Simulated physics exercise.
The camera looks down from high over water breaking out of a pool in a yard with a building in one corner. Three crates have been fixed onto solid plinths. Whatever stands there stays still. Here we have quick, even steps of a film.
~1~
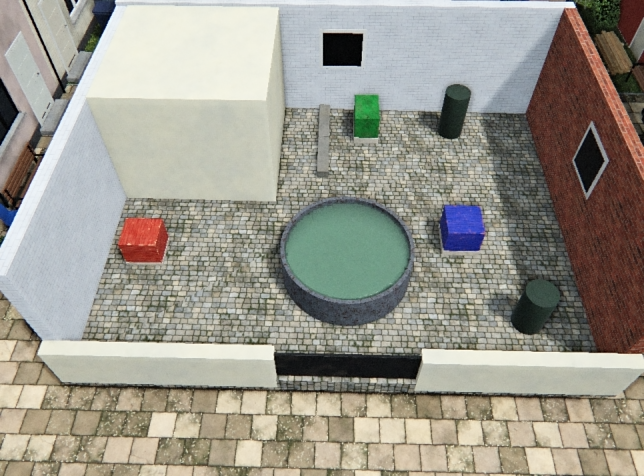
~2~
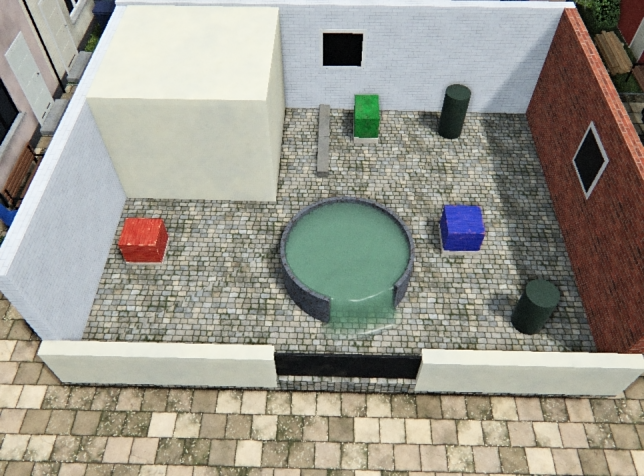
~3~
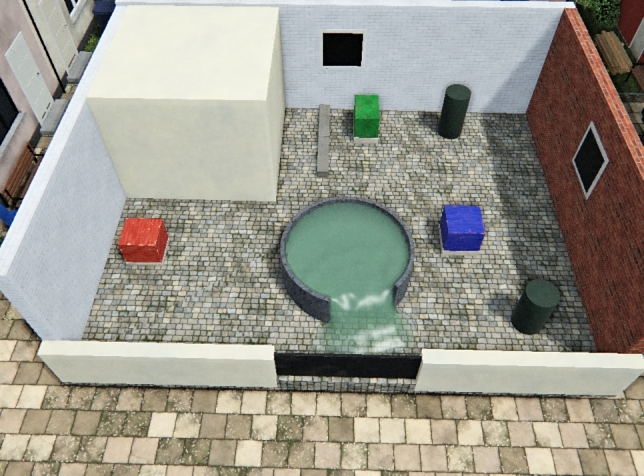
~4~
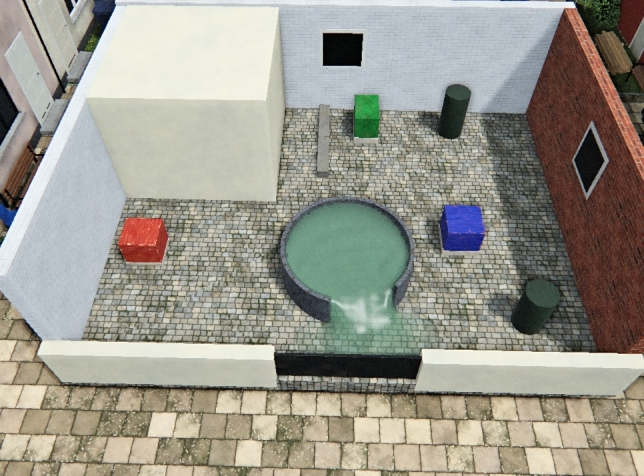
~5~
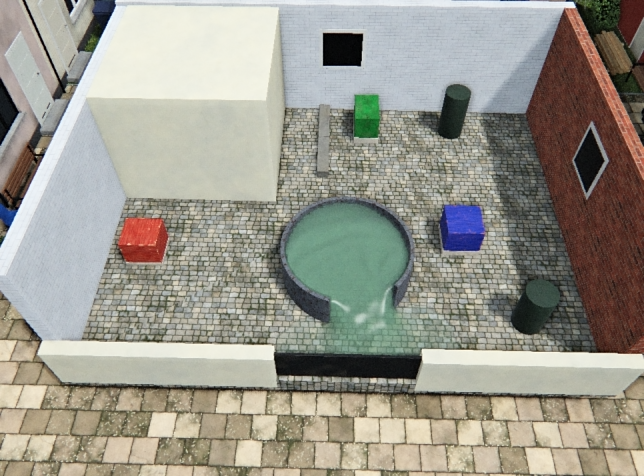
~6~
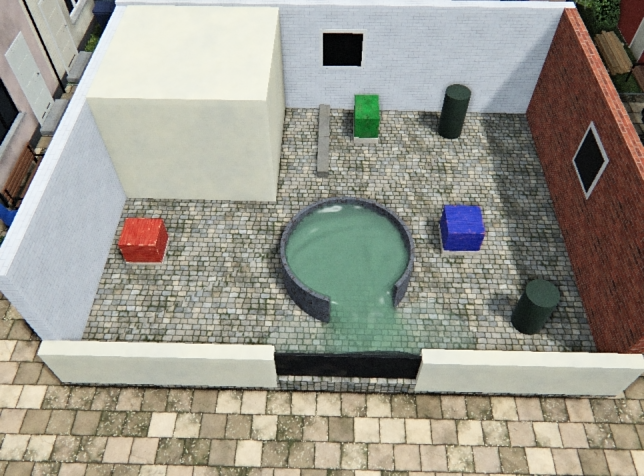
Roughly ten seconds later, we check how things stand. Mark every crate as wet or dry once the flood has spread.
Red crate: Wet, blue crate: Dry, green crate: Dry.
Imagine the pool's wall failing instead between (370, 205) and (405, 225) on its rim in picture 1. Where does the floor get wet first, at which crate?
Answer: The blue-painted one.
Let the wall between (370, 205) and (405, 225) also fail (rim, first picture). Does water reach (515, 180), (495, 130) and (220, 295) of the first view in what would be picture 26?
Well, the first one's sodden, the second's sodden, and the third's left untouched.
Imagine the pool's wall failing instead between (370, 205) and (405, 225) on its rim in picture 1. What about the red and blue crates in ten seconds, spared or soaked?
Taking them in turn, the red is missed and the blue is overtopped.
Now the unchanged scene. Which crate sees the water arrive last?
I'd say the green crate is last.
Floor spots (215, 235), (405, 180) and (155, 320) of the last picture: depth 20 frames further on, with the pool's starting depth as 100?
Estimated readings in sequence: 2, 0, 4 percent.
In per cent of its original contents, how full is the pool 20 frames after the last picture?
34 percent or thereabouts.
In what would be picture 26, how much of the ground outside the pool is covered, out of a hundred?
Some 50 per cent.
A moment on, water covers 15 % of the floor; the red crate not reached, the blue crate not reached, the green crate not reached.
Next, water covers 30 % of the floor; the red crate not reached, the blue crate not reached, the green crate not reached.
Then, water covers 50 % of the floor; the red crate water round its plinth, the blue crate water round its plinth, the green crate not reached.
Later, water covers 75 % of the floor; the red crate water round its plinth, the blue crate water round its plinth, the green crate water round its plinth.
In the end, water covers 95 % of the floor; the red crate was topped, the blue crate stayed above the water, the green crate stayed above the water.
